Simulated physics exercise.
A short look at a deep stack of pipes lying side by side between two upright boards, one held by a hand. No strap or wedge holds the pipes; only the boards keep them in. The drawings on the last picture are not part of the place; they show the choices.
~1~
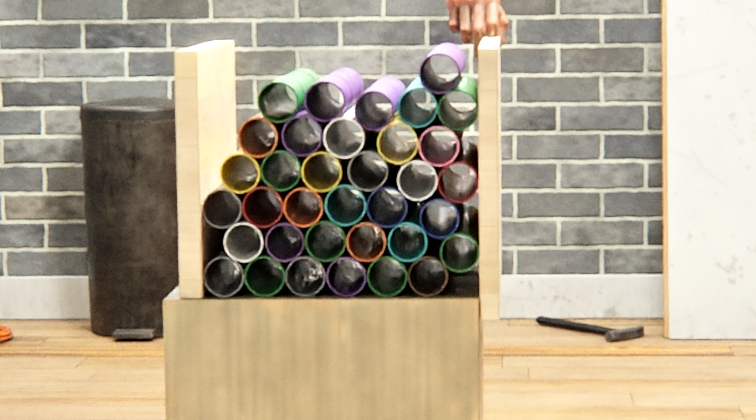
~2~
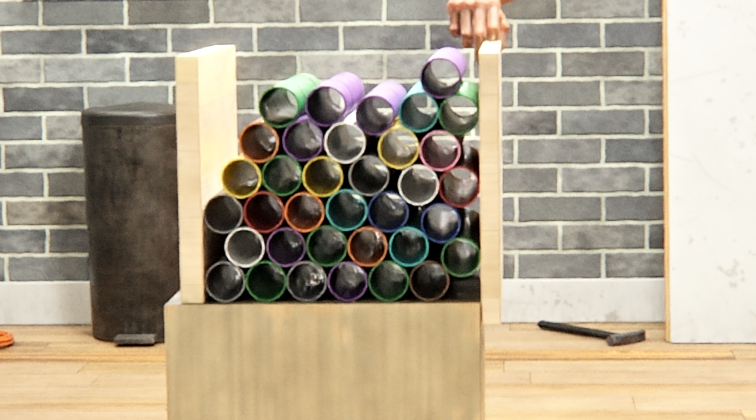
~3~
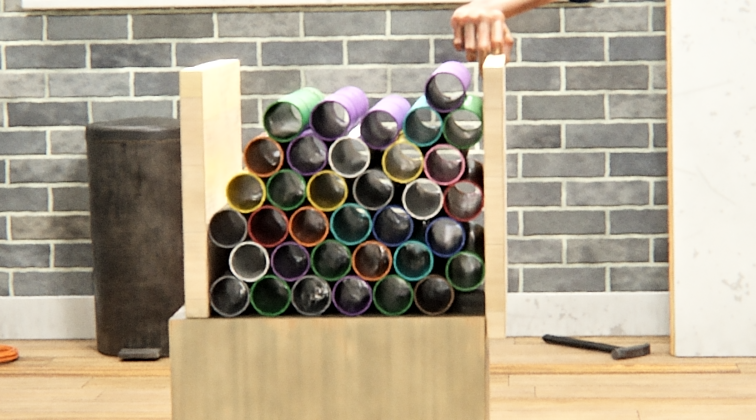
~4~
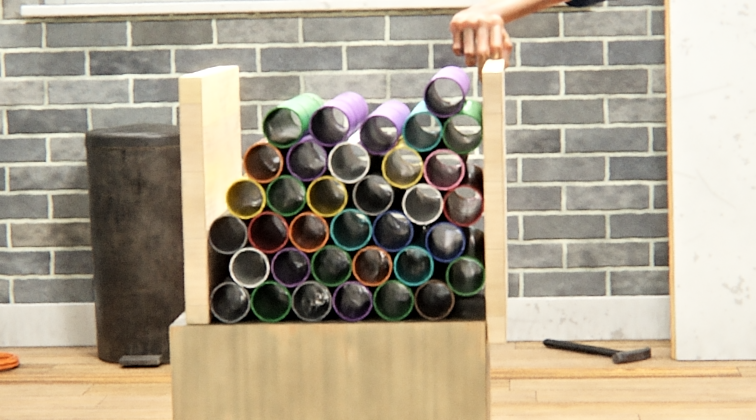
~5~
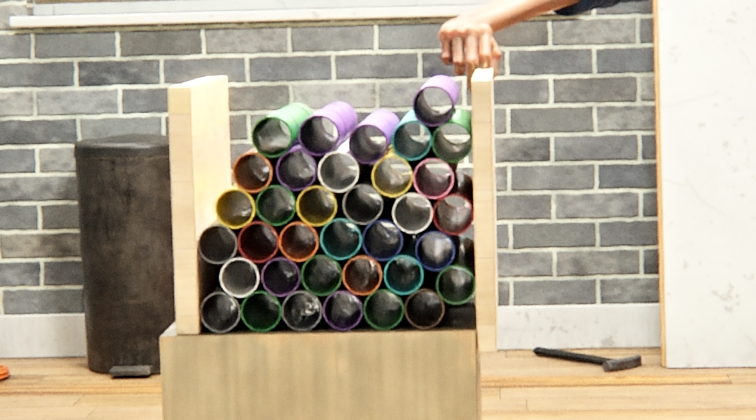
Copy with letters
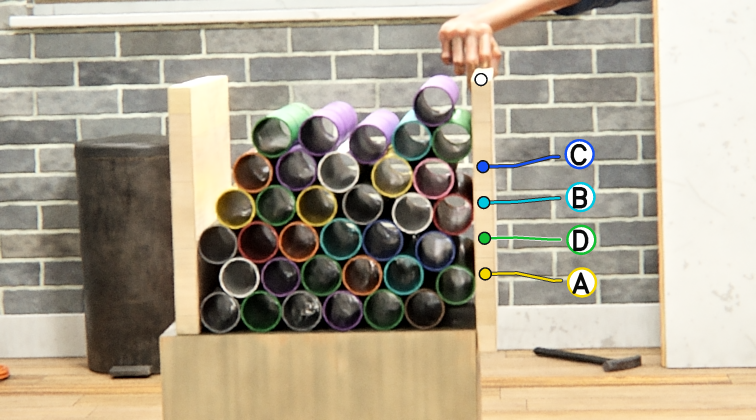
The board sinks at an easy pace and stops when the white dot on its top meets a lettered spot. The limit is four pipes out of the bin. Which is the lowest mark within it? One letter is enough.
Lower it to D and no more.
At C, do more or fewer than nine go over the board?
It loses fewer than nine.
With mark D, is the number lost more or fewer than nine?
Fewer than nine.
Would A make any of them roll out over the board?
At A: Yes.
On the marked copy, A at (485, 274); B at (484, 202); C at (483, 167); D at (485, 238); the white dot at (481, 80).
With D. Early on, top of the board (473, 150).
Further on, top of the board (474, 233).
At the end, top of the board (474, 237), two out over the board.
As for the rest, A five out over the board; B two out over the board; C none out over the board.
